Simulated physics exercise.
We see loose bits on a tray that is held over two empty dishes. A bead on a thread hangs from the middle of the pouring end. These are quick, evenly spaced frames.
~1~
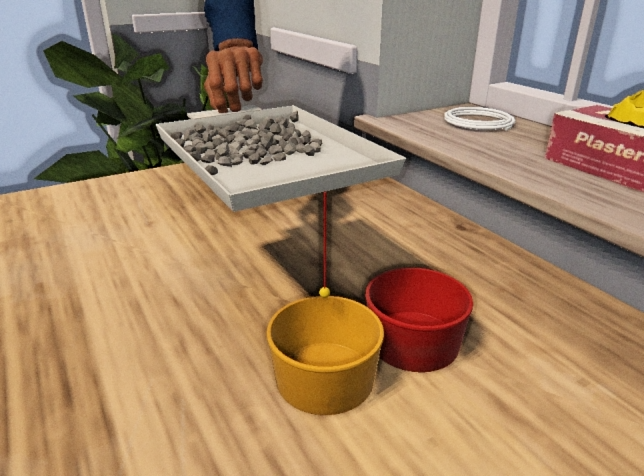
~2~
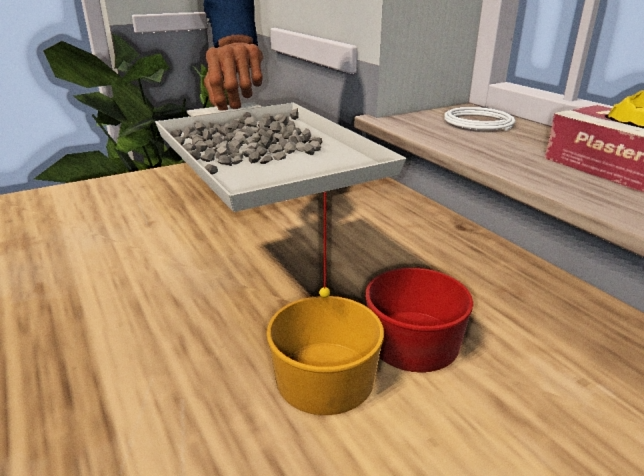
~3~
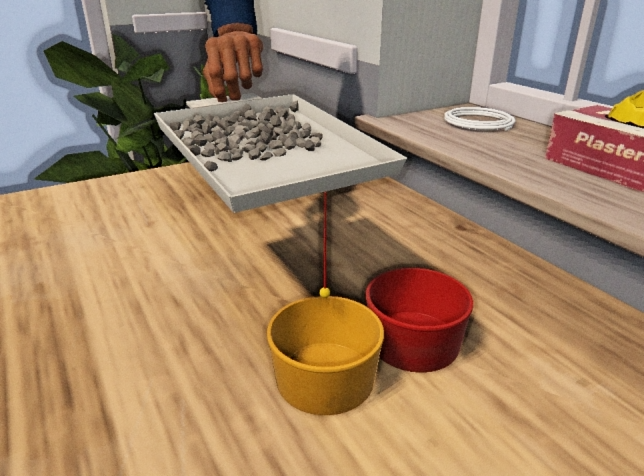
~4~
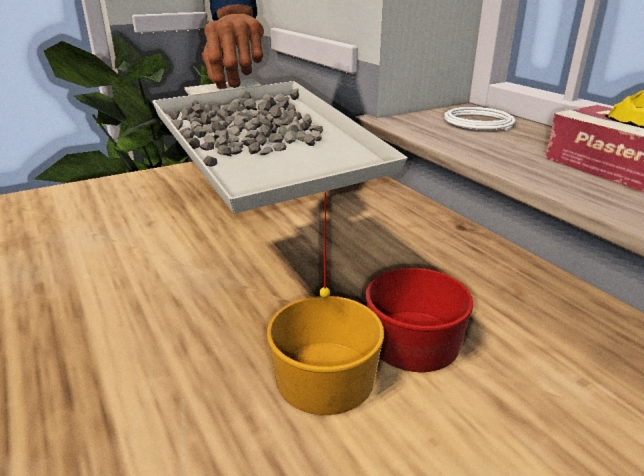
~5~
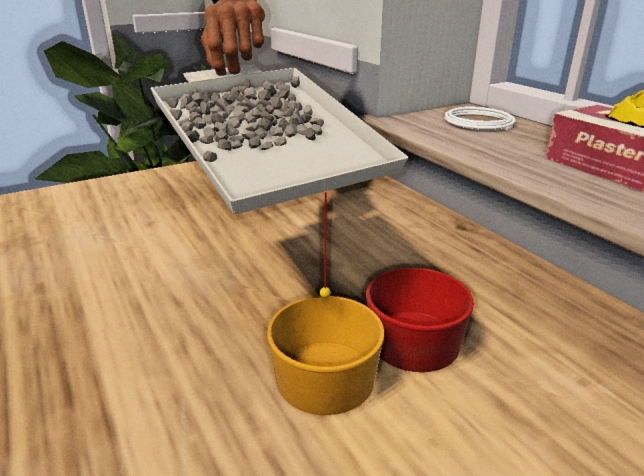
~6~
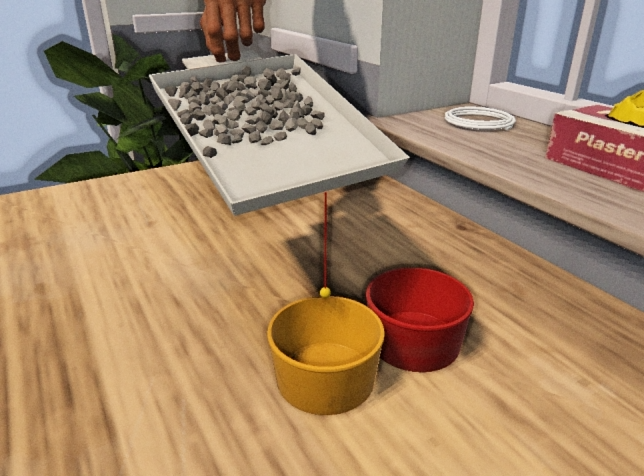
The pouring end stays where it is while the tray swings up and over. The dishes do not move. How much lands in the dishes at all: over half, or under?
In the dishes lies over half of it.
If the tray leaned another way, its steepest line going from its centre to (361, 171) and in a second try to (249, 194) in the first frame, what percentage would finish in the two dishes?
First some 90, then 20 per cent.
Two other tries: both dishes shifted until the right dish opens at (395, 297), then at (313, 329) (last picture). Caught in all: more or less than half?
First above a half, then the larger part.
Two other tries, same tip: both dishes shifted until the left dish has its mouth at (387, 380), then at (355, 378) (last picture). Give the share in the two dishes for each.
First some 10, then 20 per cent.
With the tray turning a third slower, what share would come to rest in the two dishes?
About 70 per cent.
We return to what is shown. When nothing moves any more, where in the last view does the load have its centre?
At about (329, 384).
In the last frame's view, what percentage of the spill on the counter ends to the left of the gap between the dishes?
About 70 per cent.
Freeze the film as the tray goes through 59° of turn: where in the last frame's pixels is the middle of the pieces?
At about (294, 172).
Just after the last frame, tray tipped steeply; the larger part on the tray; about a tenth in the air.
A moment on, tray tipped right over; roughly a third on the tray; roughly a third in the left dish; roughly a quarter outside both; about a tenth in the air.
Further on, tray tipped past a quarter turn; roughly two thirds in the left dish; just a few in the right dish; roughly a third outside both.
When it is over, tray tipped past a quarter turn; roughly two thirds in the left dish; just a few in the right dish; roughly a third outside both.
